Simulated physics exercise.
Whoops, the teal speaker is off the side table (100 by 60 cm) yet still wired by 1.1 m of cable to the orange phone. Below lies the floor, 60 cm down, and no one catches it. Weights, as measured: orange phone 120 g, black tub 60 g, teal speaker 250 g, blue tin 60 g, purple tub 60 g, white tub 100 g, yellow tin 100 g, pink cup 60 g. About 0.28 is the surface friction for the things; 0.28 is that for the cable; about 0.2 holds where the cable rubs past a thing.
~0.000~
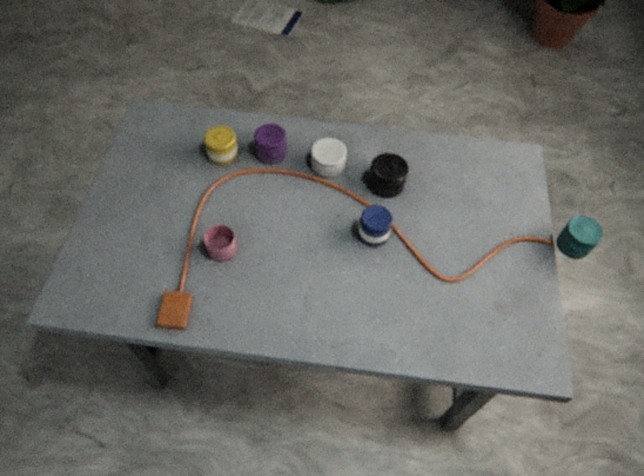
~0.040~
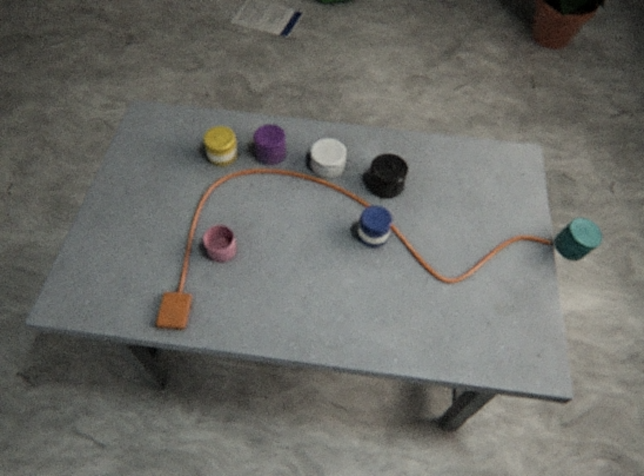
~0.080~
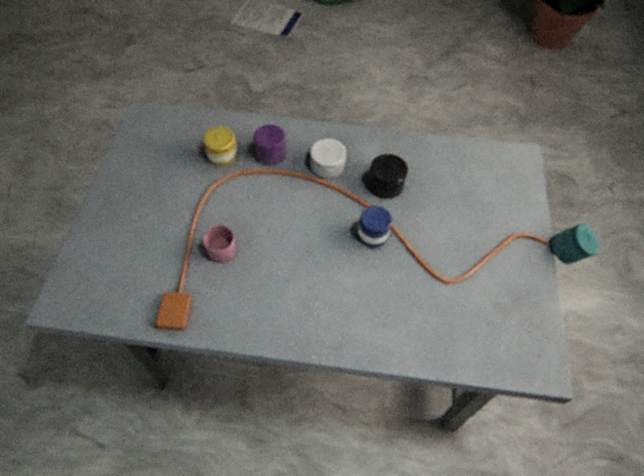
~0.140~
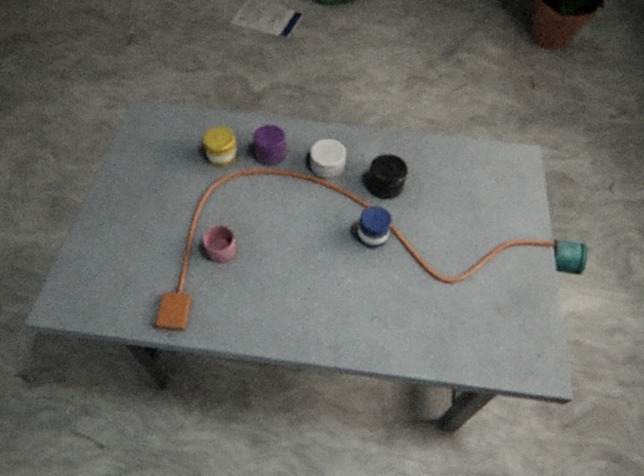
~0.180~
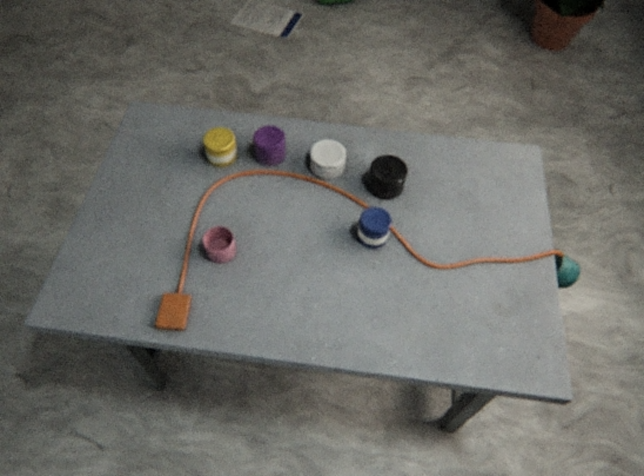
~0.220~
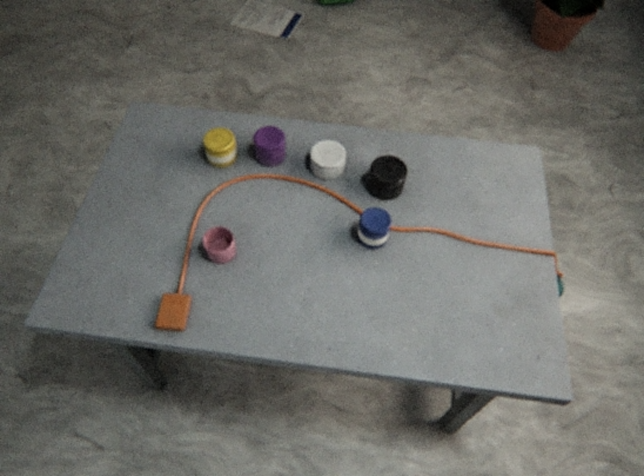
At first, a teal cylinder hangs just off the right edge of a gray table, joined by a curving orange cord to a small orange block among colorful little containers. It tilts and drops beside the edge, then sinks mostly out of sight as the cord's right-hand curves pull straighter, while the block and containers stay put.
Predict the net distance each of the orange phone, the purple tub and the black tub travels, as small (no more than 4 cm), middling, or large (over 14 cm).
Prediction: The orange phone large, the purple tub small, the black tub middling.
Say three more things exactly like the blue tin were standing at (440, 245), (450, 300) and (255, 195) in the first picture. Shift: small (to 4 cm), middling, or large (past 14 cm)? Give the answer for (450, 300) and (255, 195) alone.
In that order: Small, large.
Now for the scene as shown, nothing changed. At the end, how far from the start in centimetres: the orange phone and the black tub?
Roughly: Orange phone 60 cm, black tub 8 cm.
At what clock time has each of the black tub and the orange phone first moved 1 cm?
On the clock, black tub 0.70 s and orange phone 0.36 s.
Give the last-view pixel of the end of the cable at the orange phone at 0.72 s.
(392, 212) or thereabouts.
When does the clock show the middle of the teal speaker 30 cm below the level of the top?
0.32 s.
By 0.5 s, the cable's tail end at (249, 276); orange phone 14 cm off its start, pink cup 21 cm off its start, blue tin 10 cm off its start.
By 0.7 s, the cable's tail end at (392, 212); orange phone 48 cm off its start, black tub 1 cm off its start, pink cup over the edge.
By 1.0 s, the cable's tail end at (430, 192); orange phone 56 cm off its start at (415, 191), black tub 7 cm off its start at (414, 153), pink cup over the edge.
By 1.2 s, the cable's tail end at (431, 193); orange phone 56 cm off its start, black tub 7 cm off its start, pink cup over the edge.
By 2.4 s, the cable's tail end at (431, 193); orange phone 56 cm off its start at (416, 191), black tub 7 cm off its start at (414, 153), purple tub 0 cm off its start at (269, 137), pink cup over the edge.
